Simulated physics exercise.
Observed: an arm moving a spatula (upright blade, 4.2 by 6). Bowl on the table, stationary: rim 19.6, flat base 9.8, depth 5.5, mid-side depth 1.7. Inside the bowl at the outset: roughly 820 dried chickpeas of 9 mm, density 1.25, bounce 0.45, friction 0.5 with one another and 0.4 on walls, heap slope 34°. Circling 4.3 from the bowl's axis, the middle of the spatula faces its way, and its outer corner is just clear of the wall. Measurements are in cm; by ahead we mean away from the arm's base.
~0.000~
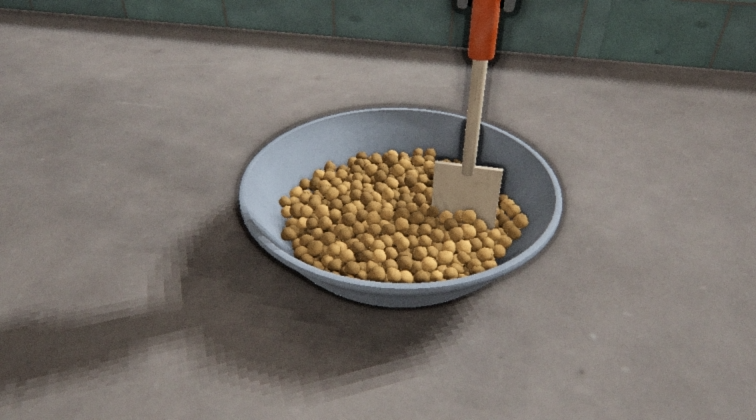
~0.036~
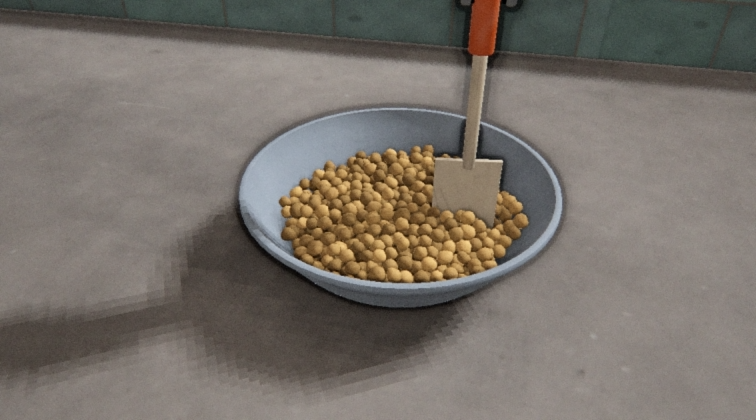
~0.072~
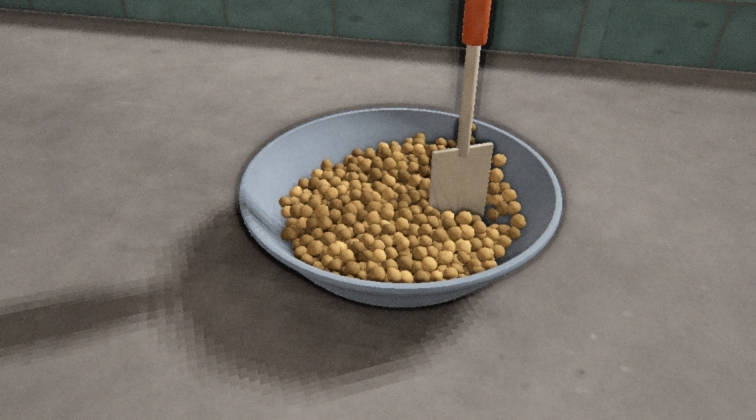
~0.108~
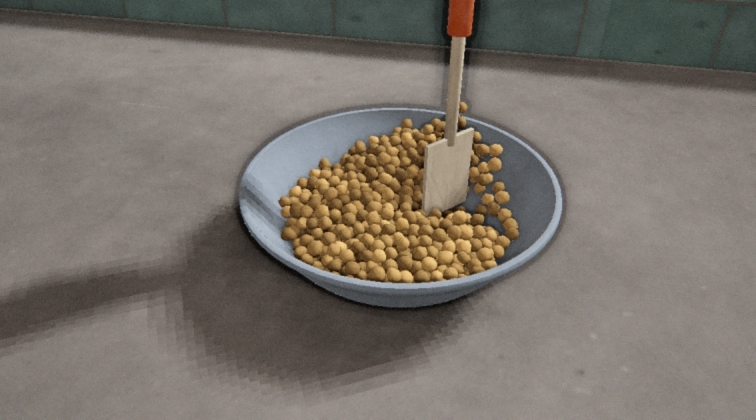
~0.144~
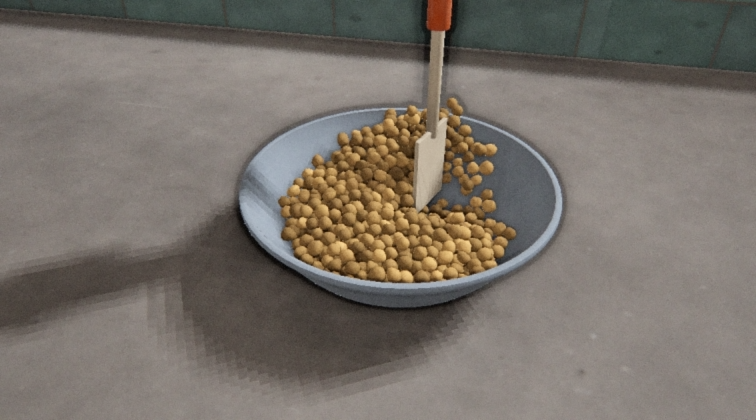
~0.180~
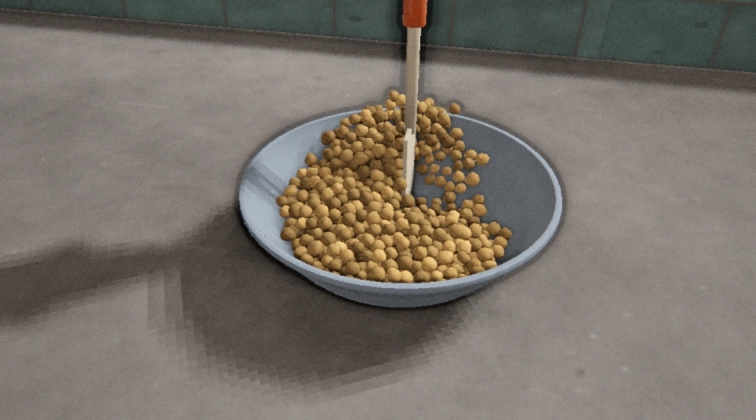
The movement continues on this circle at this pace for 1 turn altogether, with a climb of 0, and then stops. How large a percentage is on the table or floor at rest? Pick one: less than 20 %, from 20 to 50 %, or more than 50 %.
Less than 20 %.
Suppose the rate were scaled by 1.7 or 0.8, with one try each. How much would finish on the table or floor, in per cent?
Estimates in order: Near 40 % and near 5 %.
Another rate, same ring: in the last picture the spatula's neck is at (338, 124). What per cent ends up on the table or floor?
About 45 %.
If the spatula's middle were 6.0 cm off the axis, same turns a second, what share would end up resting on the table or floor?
That would give close to 10 per cent.
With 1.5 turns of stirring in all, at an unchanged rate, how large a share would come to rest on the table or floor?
Then roughly 20 percent.
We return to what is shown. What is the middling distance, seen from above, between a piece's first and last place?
Level distance: About 7 cm.
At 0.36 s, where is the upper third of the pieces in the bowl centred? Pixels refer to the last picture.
I'd point to somewhere close to (305, 209).
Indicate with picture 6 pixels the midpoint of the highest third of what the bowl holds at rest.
Somewhere close to (465, 189).
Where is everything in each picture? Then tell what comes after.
In the first picture, the spatula neck at (471, 145), 0° round; upper third of the load around (394, 210), from x 285 to 520, top at y 155; 825 in the bowl.
In the second picture, the spatula neck at (471, 139), 9° round; upper third of the load around (401, 207), from x 285 to 520, top at y 150.
In the third picture, the spatula neck at (465, 127), 30° round; upper third of the load around (401, 189), from x 285 to 520, top at y 130.
In the fourth picture, the spatula neck at (452, 117), 51° round; upper third of the load around (398, 175), from x 285 to 510, top at y 110.
In the fifth picture, the spatula neck at (433, 110), 71° round; upper third of the load around (391, 166), from x 285 to 510, top at y 105; 824 in the bowl, 1 in flight or on the tool.
In the sixth picture, the spatula neck at (411, 106), 92° round; upper third of the load around (378, 160), from x 280 to 505, top at y 95; 822 in the bowl, 3 in flight or on the tool.
After 0.36 s, 195° round, highest piece 8 above the table; 799 in the bowl, 12 on the table or floor, 14 in flight or on the tool.
After 0.54 s, 297° round, highest piece 8 above the table; 738 in the bowl, 68 on the table or floor, 19 in flight or on the tool.
After 0.82 s, 0° round, highest piece 6 above the table; 716 in the bowl, 109 on the table or floor.
After 1.52 s, 0° round, highest piece 5 above the table; 716 in the bowl, 109 on the table or floor.
In the end, 716 in the bowl, 109 on the table or floor. That is 13 % on the table or floor.
